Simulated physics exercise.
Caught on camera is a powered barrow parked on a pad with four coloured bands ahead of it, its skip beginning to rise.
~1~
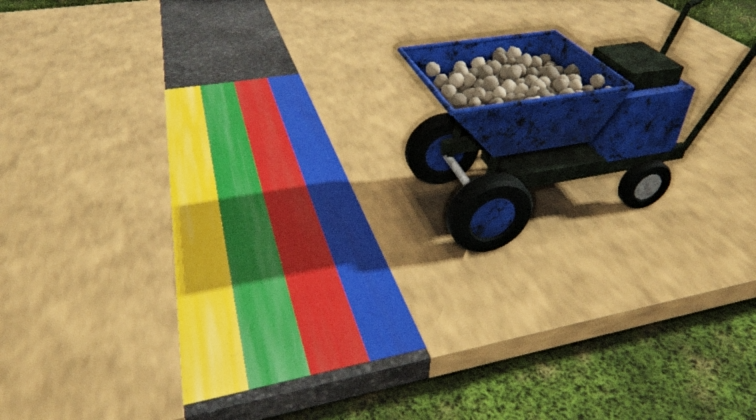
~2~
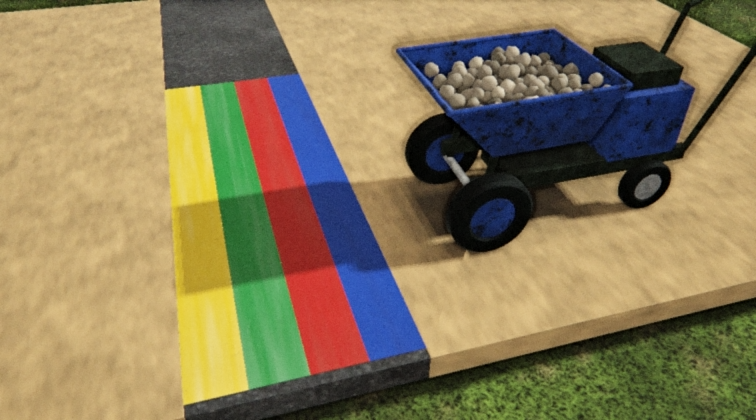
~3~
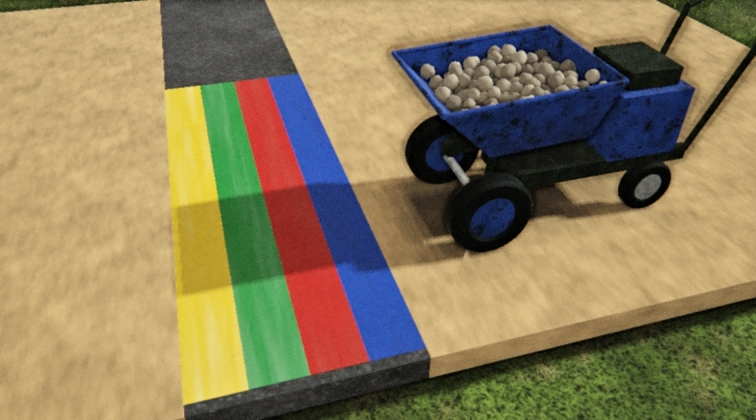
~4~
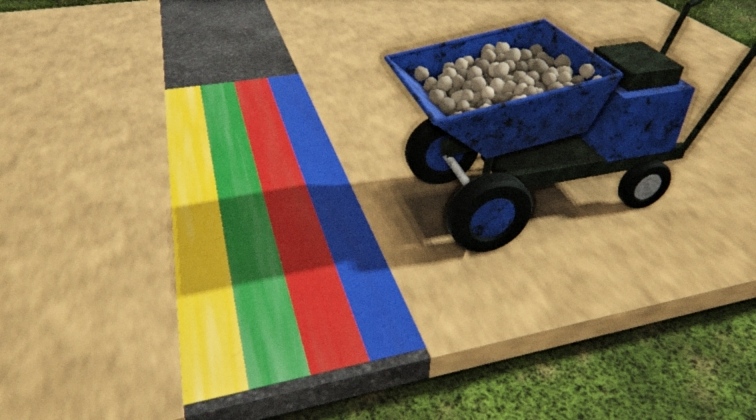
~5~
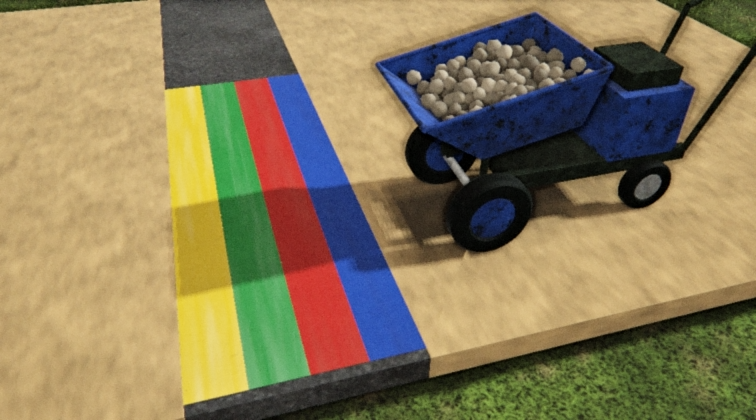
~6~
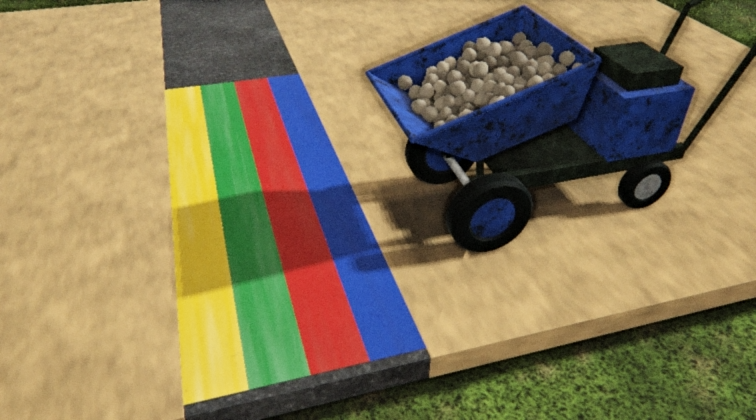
On a sandy pad beside grass, a parked blue barrow slowly tilting its pebble-filled skip toward four coloured bands at left.
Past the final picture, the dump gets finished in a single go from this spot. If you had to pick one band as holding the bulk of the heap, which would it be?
I would pick red.
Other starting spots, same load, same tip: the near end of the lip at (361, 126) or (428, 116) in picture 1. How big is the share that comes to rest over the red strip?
Roughly 0 per cent at the first spot and 30 per cent at the second.
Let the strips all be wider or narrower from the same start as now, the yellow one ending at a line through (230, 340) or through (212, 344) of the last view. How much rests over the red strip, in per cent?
In order, 20 % and 30 %.
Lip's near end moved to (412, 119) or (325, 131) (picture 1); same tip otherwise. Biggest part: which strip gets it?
Case 1 - the green strip; case 2 - the strip in yellow.
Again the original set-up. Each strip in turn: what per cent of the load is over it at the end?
In per cent, blue strip 10, red strip 30, green strip 20 and yellow strip 15.
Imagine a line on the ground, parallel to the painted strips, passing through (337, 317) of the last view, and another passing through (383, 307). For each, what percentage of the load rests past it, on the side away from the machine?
Roughly 70 and 80 %.
Shortly afterwards, skip tipped steeply; the whole lot in the skip.
Next, skip tipped right over; near two thirds in the skip; a little over the blue strip; near a quarter over the red strip; only a few over the green strip; only a few falling.
Some moments later, skip tipped right over; near a quarter in the skip; a little over the blue strip; near a third over the red strip; near a quarter over the green strip; a little over the yellow strip; a little off the paint.
In the end, skip tipped right over; a little in the skip; a little over the blue strip; near a third over the red strip; near a quarter over the green strip; a little over the yellow strip; a little off the paint.
